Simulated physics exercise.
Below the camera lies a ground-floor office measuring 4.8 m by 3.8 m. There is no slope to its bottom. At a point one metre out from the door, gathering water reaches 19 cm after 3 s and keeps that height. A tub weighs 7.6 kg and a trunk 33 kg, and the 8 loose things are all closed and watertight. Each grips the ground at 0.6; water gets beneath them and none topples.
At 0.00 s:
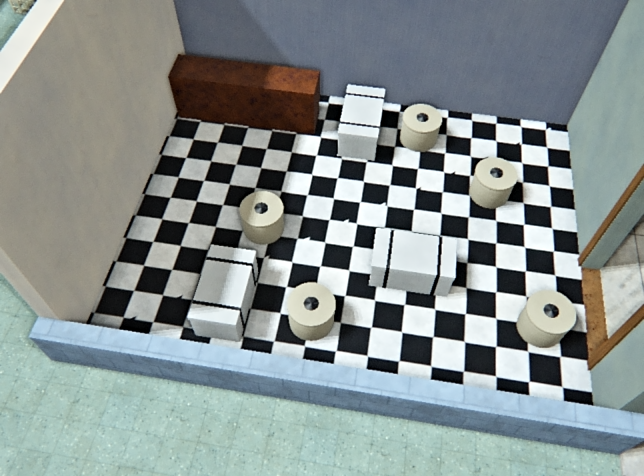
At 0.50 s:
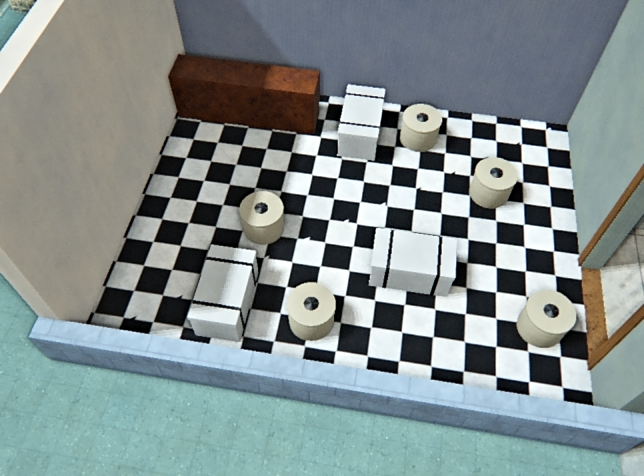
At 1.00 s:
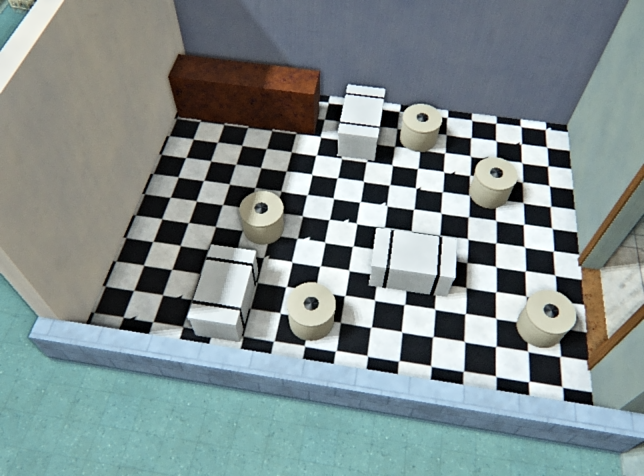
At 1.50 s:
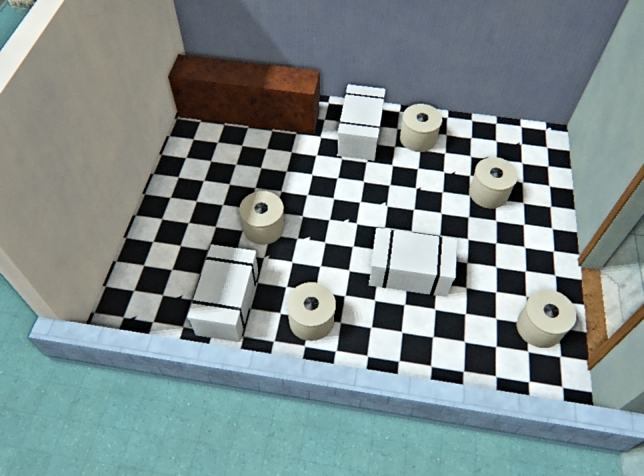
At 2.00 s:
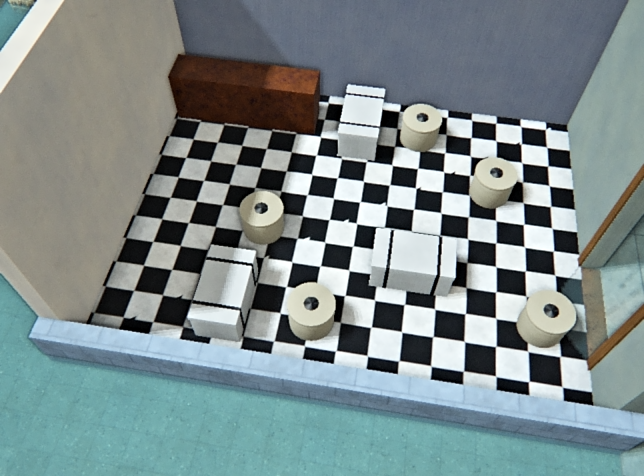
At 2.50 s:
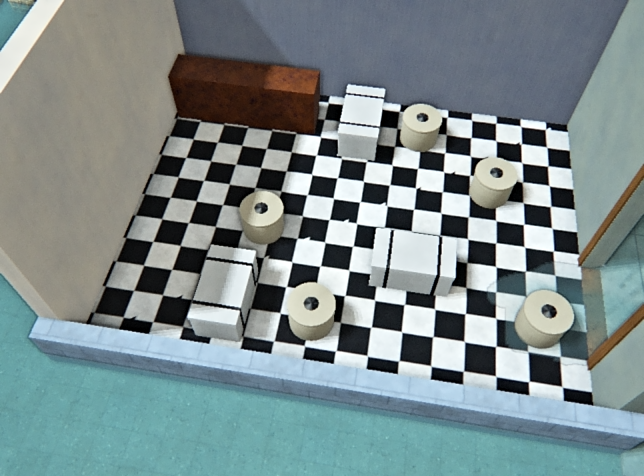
A black-and-white checkered floor fills a walled room seen from above at an angle, with pale teal ground outside its low blue front wall. Six round cream tubs and three white blocks with black bands stand about the floor, and a reddish-brown box sits at the back left. Clear water spreads slightly inward from the right-hand doorway around the nearest tub, while the objects and view stay still.
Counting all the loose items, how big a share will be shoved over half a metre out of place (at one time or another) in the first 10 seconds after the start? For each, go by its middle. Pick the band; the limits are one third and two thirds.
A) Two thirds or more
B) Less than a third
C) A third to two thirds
C.
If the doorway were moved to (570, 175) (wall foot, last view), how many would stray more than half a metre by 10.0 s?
Then 3 of them would.
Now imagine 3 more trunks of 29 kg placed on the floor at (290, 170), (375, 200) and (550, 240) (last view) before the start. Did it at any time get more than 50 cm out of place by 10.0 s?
Result, in listed order: Not exceeded / not exceeded / not exceeded.
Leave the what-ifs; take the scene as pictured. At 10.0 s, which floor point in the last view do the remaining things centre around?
Roughly at (359, 213).
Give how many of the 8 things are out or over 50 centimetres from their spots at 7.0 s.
Tally: 2.
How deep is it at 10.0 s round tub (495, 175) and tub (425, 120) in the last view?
First roughly 5 cm, second roughly 4 cm.
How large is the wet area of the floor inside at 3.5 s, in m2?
Roughly 3.0 m2 of it is wet.
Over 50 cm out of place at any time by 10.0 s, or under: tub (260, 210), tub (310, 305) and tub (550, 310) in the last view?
So that's beyond it for the first, beyond it for the second and beyond it for the last.
After 3.5 s 1 of 8 are over 50 cm from their spots; 0 afloat.
After 4.5 s 1 of 8 are over 50 cm from their spots; 1 afloat.
After 7.0 s 2 of 8 are over 50 cm from their spots; 2 afloat.
After 10.0 s 4 of 8 are over 50 cm from their spots, and 4 have been at some point; 3 afloat.
